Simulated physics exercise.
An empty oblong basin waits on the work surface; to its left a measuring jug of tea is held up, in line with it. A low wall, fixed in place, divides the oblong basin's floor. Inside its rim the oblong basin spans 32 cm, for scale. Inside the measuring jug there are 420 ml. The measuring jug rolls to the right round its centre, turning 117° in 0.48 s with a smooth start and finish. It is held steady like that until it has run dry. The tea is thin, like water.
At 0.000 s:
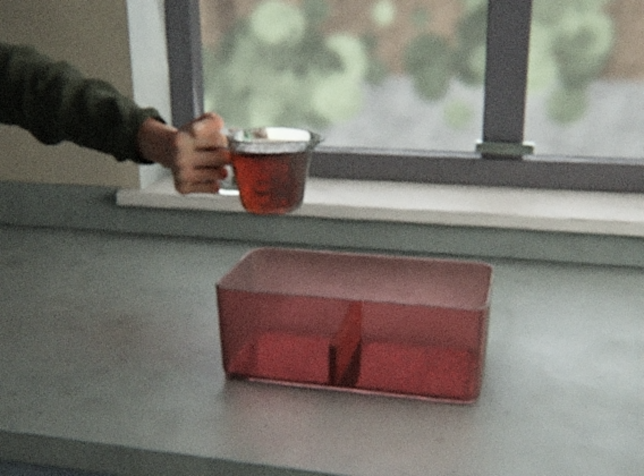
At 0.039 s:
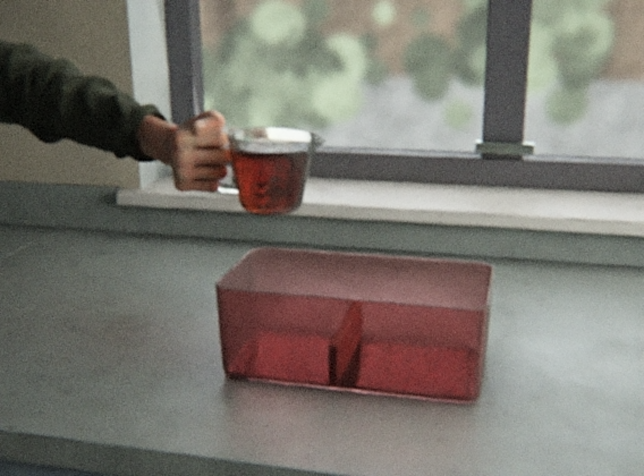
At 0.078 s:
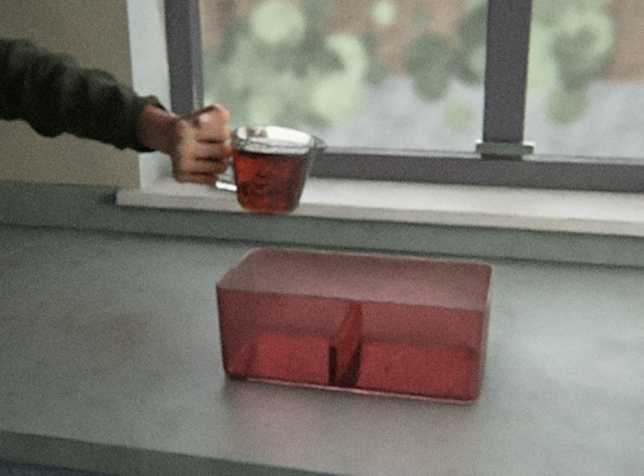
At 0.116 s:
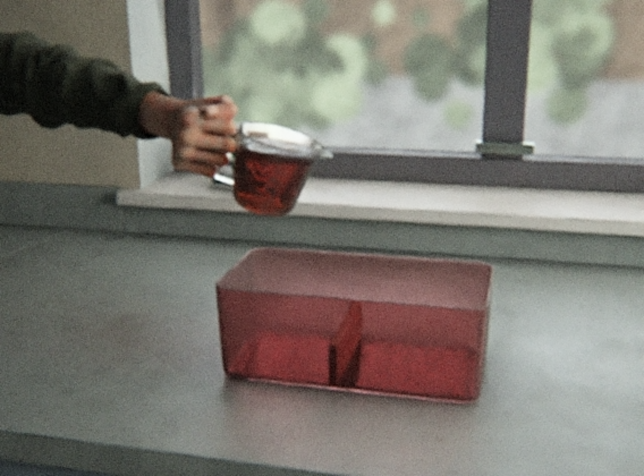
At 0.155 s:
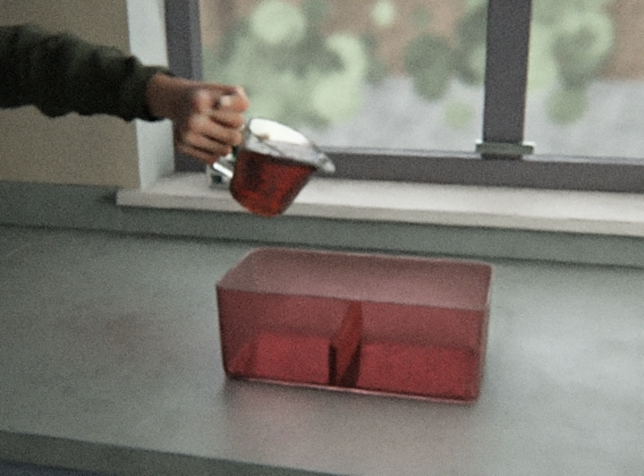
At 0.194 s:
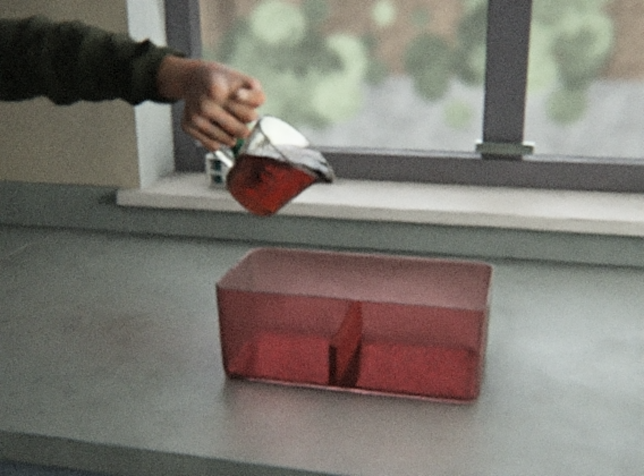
On a grey countertop beside a window with blurred greenery outside, seen from slightly above by a still camera, a translucent red oblong basin sits empty, a low wall dividing its floor. To its upper left, a hand in a dark green sleeve holds a clear measuring jug of reddish-brown tea by its handle. The hand tilts the jug to the right, slowly then faster, until the tea reaches its lip.
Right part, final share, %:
50 %.
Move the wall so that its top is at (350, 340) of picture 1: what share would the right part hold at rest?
Roughly 45 %.
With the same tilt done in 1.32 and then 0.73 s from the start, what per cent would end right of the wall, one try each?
80 and 70 %.
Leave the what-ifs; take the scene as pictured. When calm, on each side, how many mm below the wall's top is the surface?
Some 44 mm on the left and 46 mm on the right.
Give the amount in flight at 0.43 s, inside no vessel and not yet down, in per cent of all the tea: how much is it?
At that moment, about 28 percent.
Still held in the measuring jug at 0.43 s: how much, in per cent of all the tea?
Close to 22 in a hundred.
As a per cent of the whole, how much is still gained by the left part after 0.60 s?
That amounts to roughly 1 per cent of the whole.
After 0.43 s the tilt is 114° and 22 per cent is still to pour, 11 is left of the wall and 39 right of it.
After 0.60 s the tilt is 117° and 0 per cent is still to pour, 46 is left of the wall and 48 right of it.
After 0.78 s the tilt is 117° and 0 per cent is still to pour, 48 is left of the wall and 49 right of it.
After 0.98 s the tilt is 117° and 0 per cent is still to pour, 47 is left of the wall and 50 right of it.
In the end 47 per cent lies left of the wall, 50 right of it and 3 outside.
